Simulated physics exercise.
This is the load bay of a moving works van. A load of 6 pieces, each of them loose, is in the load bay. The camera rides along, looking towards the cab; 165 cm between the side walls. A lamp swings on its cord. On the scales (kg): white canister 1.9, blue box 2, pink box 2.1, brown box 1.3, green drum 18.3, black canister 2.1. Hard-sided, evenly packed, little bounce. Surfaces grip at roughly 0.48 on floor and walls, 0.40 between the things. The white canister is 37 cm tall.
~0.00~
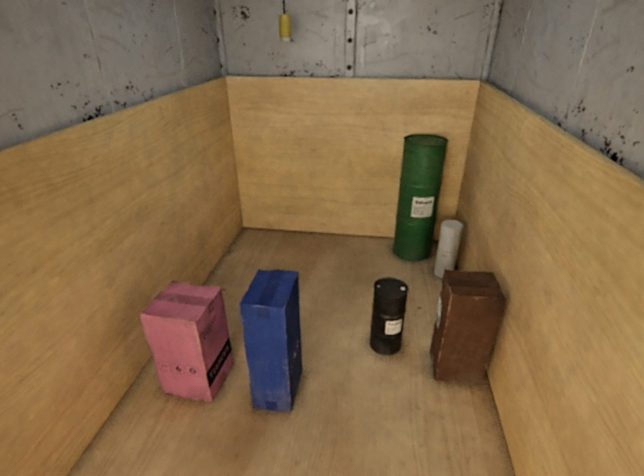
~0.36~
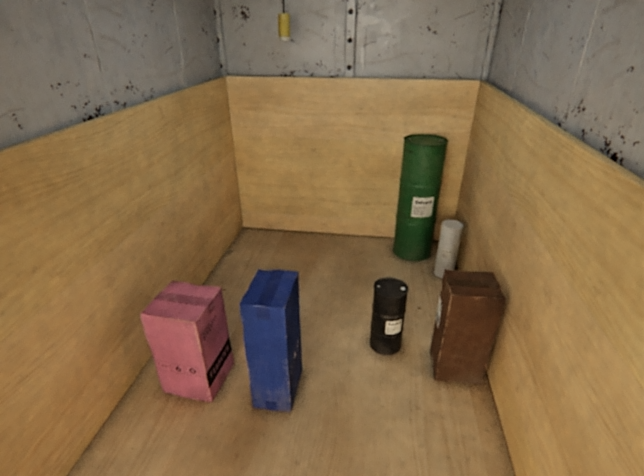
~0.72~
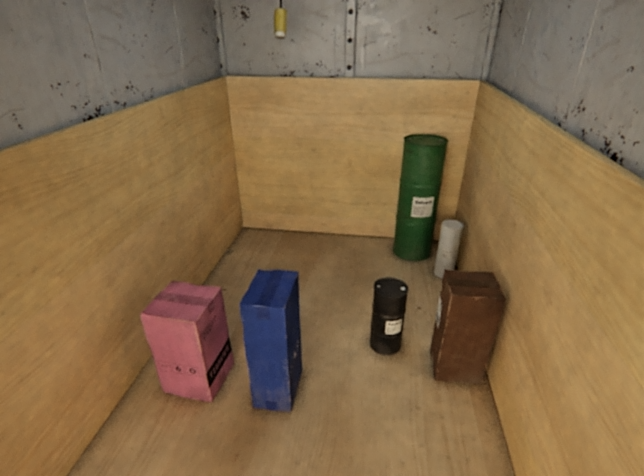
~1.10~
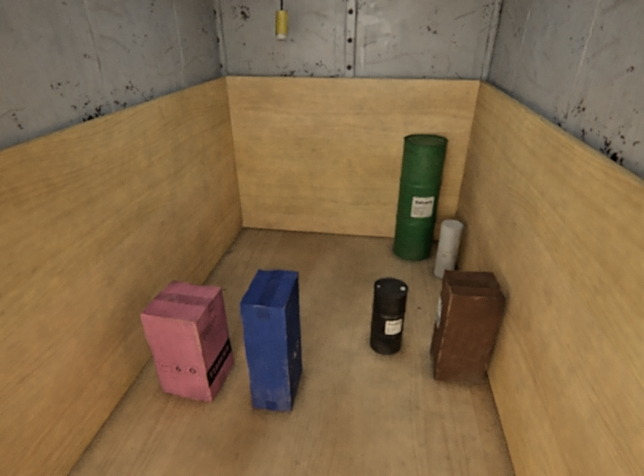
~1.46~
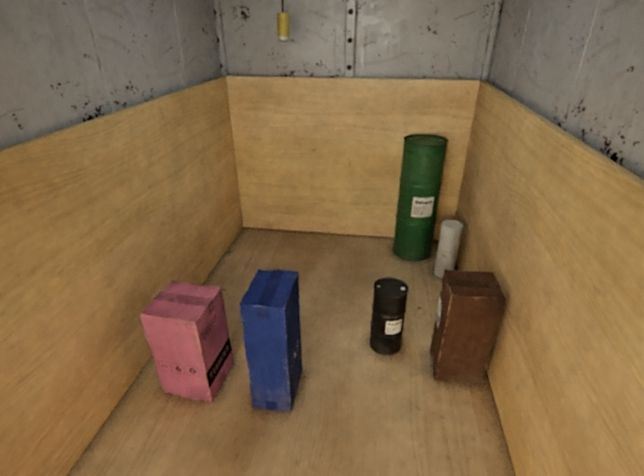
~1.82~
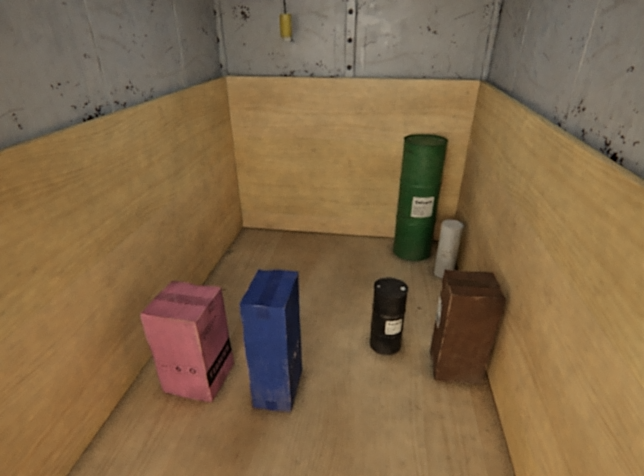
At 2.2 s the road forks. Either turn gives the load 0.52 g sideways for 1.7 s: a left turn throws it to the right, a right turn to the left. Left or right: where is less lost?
Turn left.
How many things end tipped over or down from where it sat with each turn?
Left: 2; right: 4.
Turning left. Around 2.92 s, load feels 0.52 g right; blue box at 67° to upright near (354, 367); white canister at 6° to upright near (452, 249); black canister at 29° to upright.
Around 3.42 s, load feels 0.52 g right; blue box on its side near (433, 394); white canister at 6° to upright near (452, 249); black canister at 39° to upright.
Around 4.22 s, smooth; blue box on its side near (433, 393); black canister on its side; pink box shifted 63 cm.
Finally (6.9 s), on their side or leaning hard in the load bay, blue box and black canister; not toppled but over 15 cm from the start, pink box; the other 3 still in place (within 15 cm). In the last view, white canister near (448, 250), blue box near (433, 393).
Turning right instead, white canister, brown box, green drum and black canister tipped over or down from where it sat, 4 of 6 in all.
